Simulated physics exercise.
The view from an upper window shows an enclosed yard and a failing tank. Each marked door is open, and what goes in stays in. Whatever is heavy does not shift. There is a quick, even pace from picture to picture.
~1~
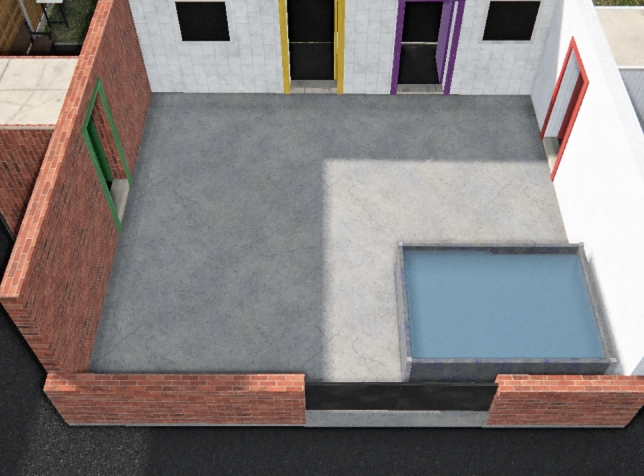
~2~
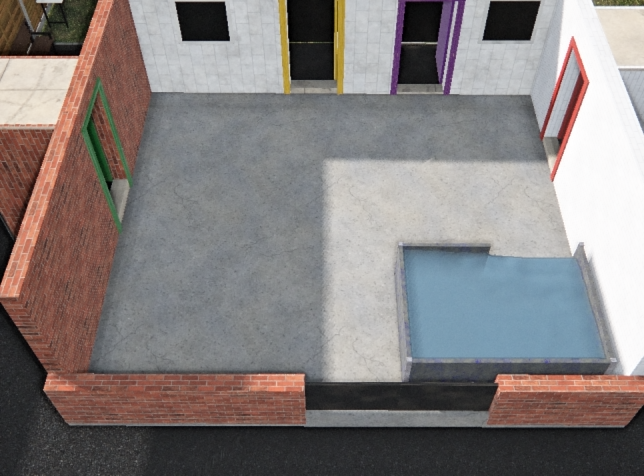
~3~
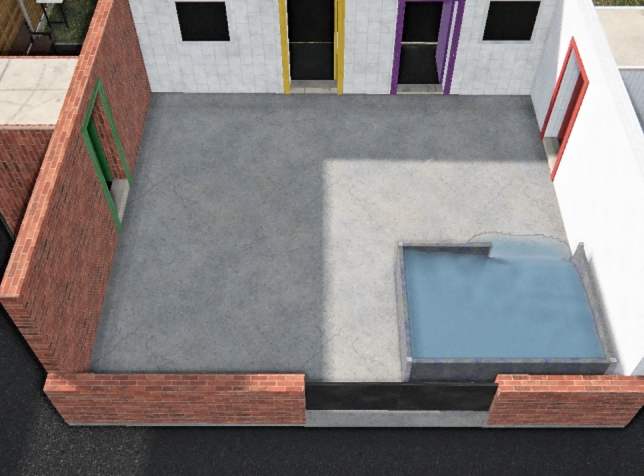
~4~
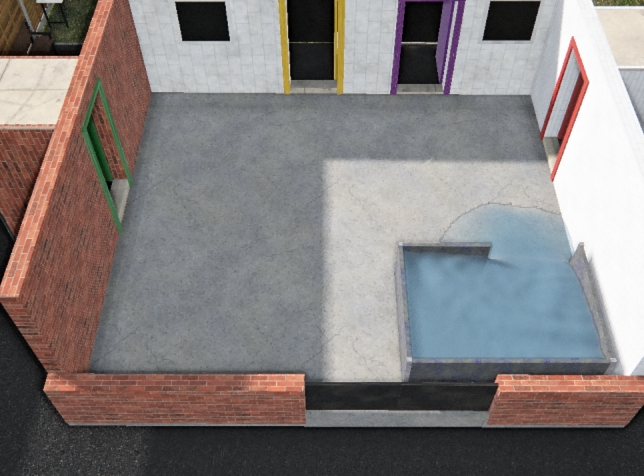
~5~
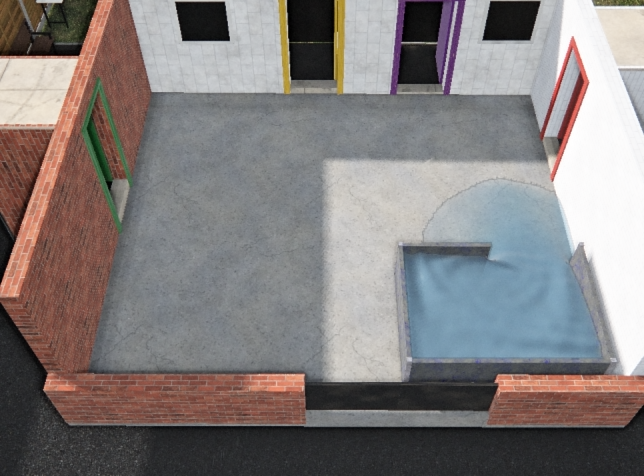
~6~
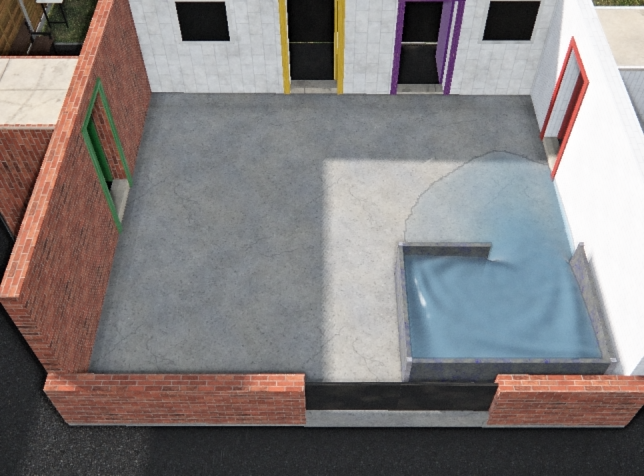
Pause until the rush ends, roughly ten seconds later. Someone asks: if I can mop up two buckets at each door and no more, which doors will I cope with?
My prediction: Yellow door: Two buckets or fewer; purple door: Over two buckets; green door: Two buckets or fewer; red door: Over two buckets.
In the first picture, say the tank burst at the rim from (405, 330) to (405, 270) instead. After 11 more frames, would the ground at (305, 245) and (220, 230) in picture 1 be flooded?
Taking them in turn, they come out soaked and soaked.
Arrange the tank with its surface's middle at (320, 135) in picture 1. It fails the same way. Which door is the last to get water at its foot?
The door marked green.
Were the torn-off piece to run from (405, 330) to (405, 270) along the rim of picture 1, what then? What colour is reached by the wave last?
My pick: The red door.
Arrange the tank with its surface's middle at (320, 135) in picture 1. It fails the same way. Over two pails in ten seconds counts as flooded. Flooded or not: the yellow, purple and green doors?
I'd expect that the yellow one surpasses the threshold, the purple one surpasses the threshold and the green one doesn't reach the threshold.
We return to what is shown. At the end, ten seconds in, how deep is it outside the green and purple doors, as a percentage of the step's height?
Around 30 in a hundred for the first and 170 in a hundred for the second.
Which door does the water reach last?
I say the green-painted one.
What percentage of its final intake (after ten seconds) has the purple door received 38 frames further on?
Approximately 75 per cent.
A moment on, water covers 25 % of the floor; the yellow door not reached, the purple door not reached, the green door not reached, the red door wet at the sill, nothing in.
Next, water covers 30 % of the floor; the yellow door not reached, the purple door over two buckets in, the green door not reached, the red door under two buckets in.
Then, water covers 40 % of the floor; the yellow door wet at the sill, nothing in, the purple door far over two buckets in, the green door not reached, the red door over two buckets in.
Later, water covers 75 % of the floor; the yellow door wet at the sill, nothing in, the purple door far over two buckets in, the green door wet at the sill, nothing in, the red door over two buckets in.
In the end, water covers 95 % of the floor; the yellow door wet at the sill, nothing in, the purple door far over two buckets in, the green door wet at the sill, nothing in, the red door far over two buckets in.
